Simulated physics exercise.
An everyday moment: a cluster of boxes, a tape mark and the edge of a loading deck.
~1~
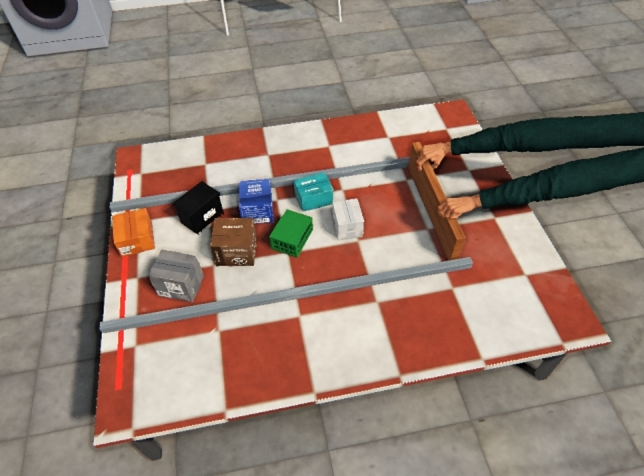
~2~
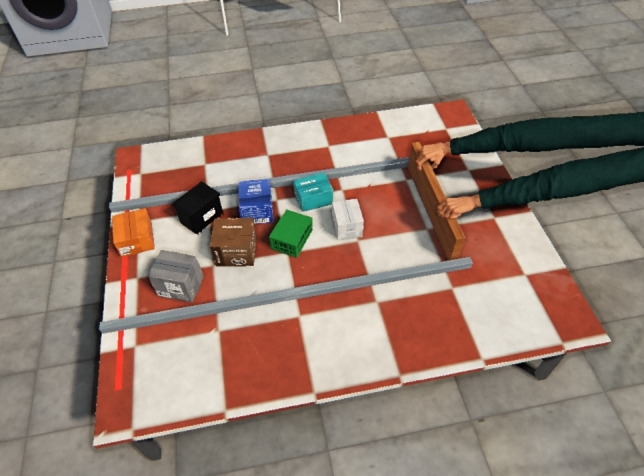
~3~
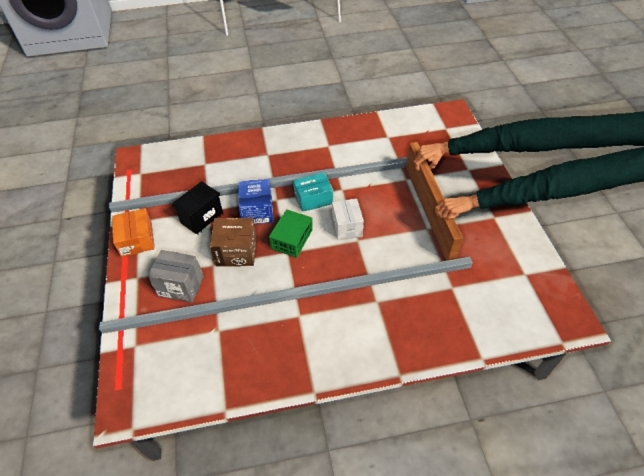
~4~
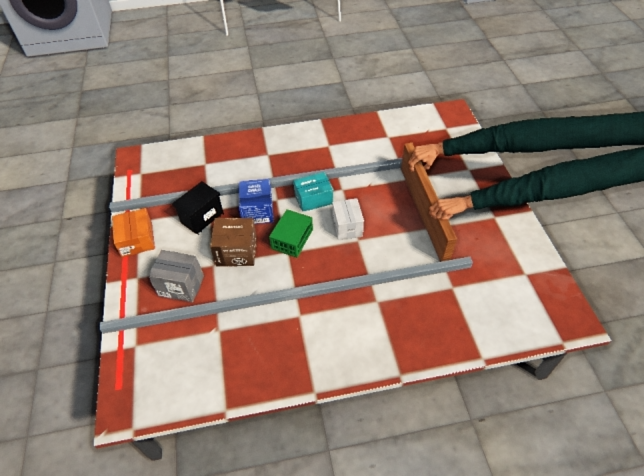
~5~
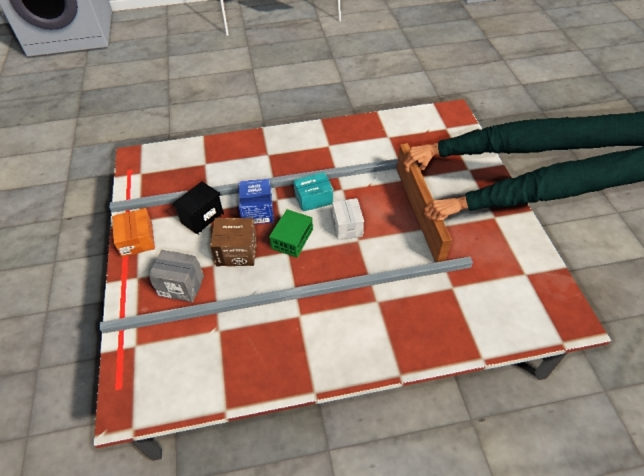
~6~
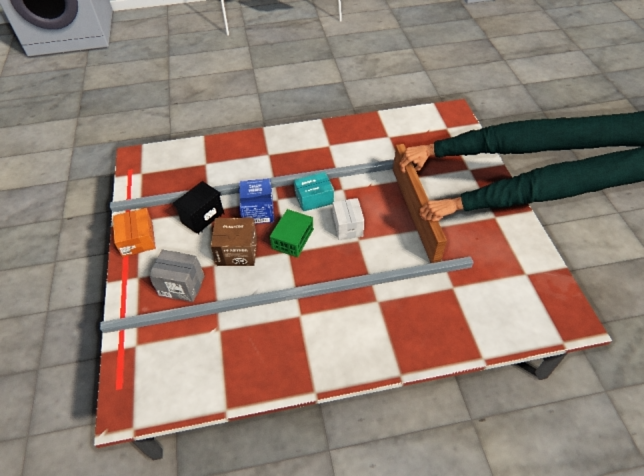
Two hands slide a wooden plank slightly left across a checkered table toward some colored boxes.
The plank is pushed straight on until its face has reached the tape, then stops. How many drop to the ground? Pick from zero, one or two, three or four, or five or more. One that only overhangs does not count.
In the end the number that fall off is five or more.
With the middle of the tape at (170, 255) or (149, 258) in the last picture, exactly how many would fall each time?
It would be 3 and 5.
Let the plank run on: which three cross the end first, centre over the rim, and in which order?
The order is the orange parcel, the black tote, the brown box.
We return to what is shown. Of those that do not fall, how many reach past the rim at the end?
3 of them.
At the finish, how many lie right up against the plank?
3 of them.
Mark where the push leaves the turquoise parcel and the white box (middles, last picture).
Near (107, 223) and (108, 259).
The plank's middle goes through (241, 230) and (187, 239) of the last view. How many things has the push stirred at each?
First 8, then 8.
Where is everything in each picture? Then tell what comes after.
Orange parcel (134, 232); grey parcel (177, 276); black tote (199, 208); plank (434, 199); tape (125, 262), in the first picture.
Grey parcel (177, 276); brown box (234, 242), in the second picture.
Black tote (199, 209); turquoise parcel (313, 192), in the third picture.
Orange parcel (134, 233); white box (348, 219), in the fourth picture.
Grey parcel (177, 276); green crate (292, 233), in the fifth picture.
Orange parcel (134, 232); grey parcel (178, 276); black tote (200, 208); plank (417, 202); tape (125, 262), in the sixth picture.
A little later, none off yet; orange parcel at rest near (134, 232); grey parcel at rest near (178, 276); black tote at rest near (200, 208).
Next, none off yet; orange parcel shifted a little near (127, 235); grey parcel shifted a little near (172, 283); black tote shifted about its own width near (164, 213).
Later still, one off so far; orange parcel fallen near (77, 301); grey parcel shifted a little near (162, 287); black tote shifted well along near (98, 219).
When it is over, the number that fall off is five or more; down, green crate, blue box, brown box, black tote and orange parcel.
